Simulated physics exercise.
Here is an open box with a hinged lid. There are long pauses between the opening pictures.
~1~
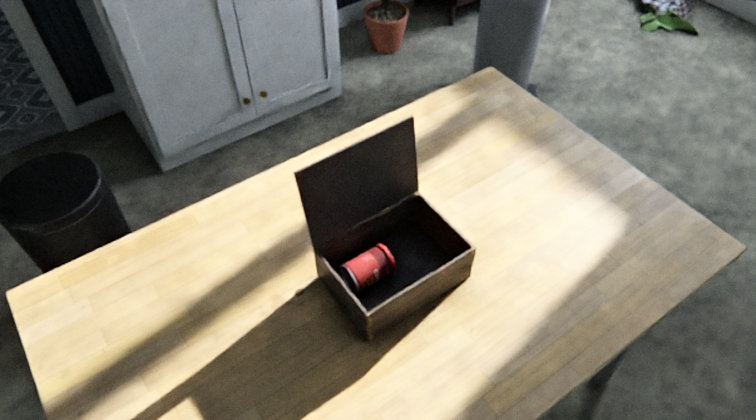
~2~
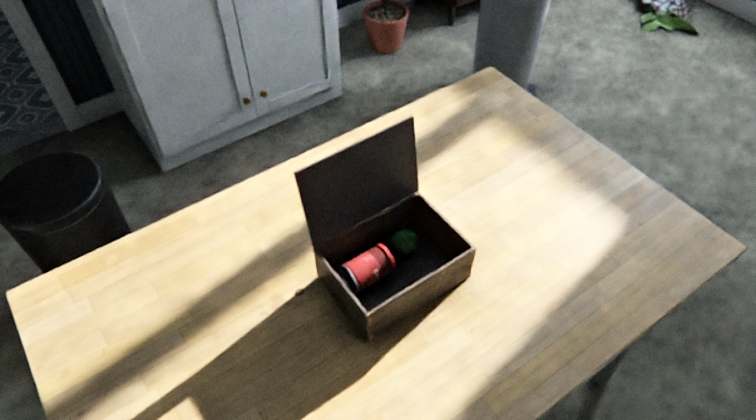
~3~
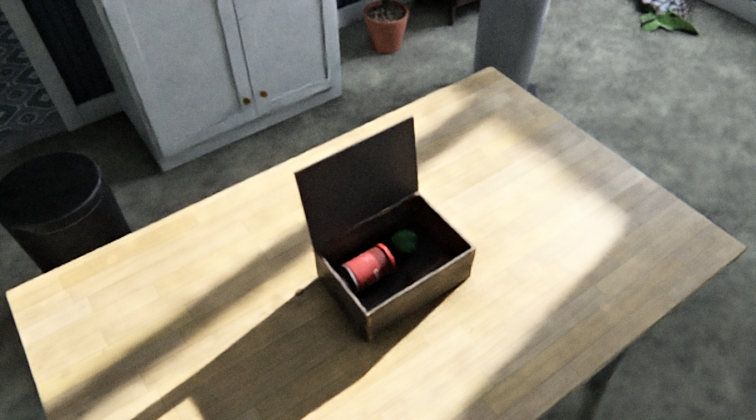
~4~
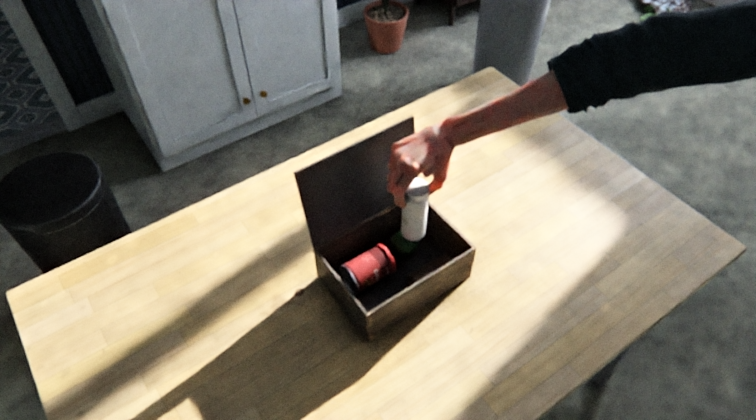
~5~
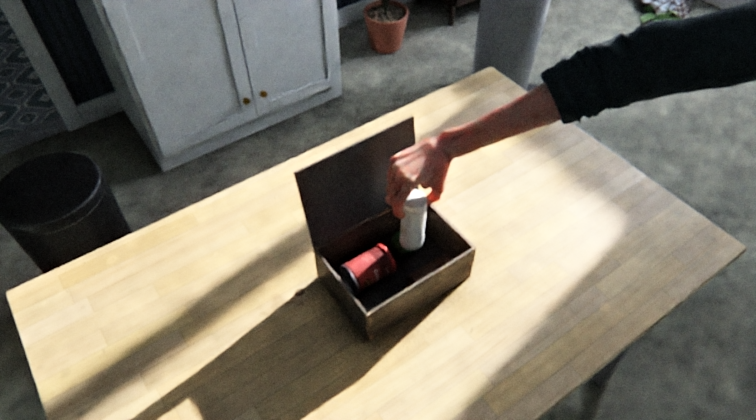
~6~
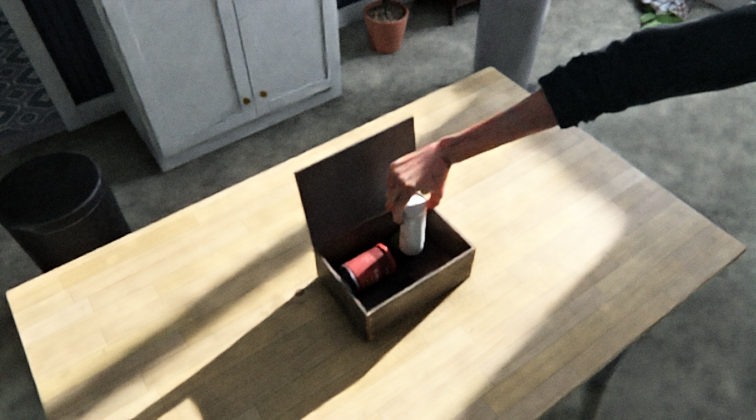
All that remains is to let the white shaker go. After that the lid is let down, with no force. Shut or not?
Here the lid closes.
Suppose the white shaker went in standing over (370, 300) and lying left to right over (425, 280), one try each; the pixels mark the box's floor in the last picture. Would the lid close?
First try: It will not close; second try: It closes.
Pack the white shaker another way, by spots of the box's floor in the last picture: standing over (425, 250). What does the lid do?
Then it will not close.
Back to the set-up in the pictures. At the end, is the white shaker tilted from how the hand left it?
The white shaker tips.
Then, 1.00 s later than the last frame, lid starting down; white shaker on its side near (404, 266); green ball moved about its own width; brown shaker moved a little.
Then, 1.80 s later than the last frame, lid 44° above the rim; white shaker on its side near (397, 269); green ball moved about its own width; red tin moved a little.
When it is over, lid shut; lying over in the box, white shaker; moved from the start, green ball; the other 2 as before. End places, in pixels of the last picture, white shaker near (403, 271).
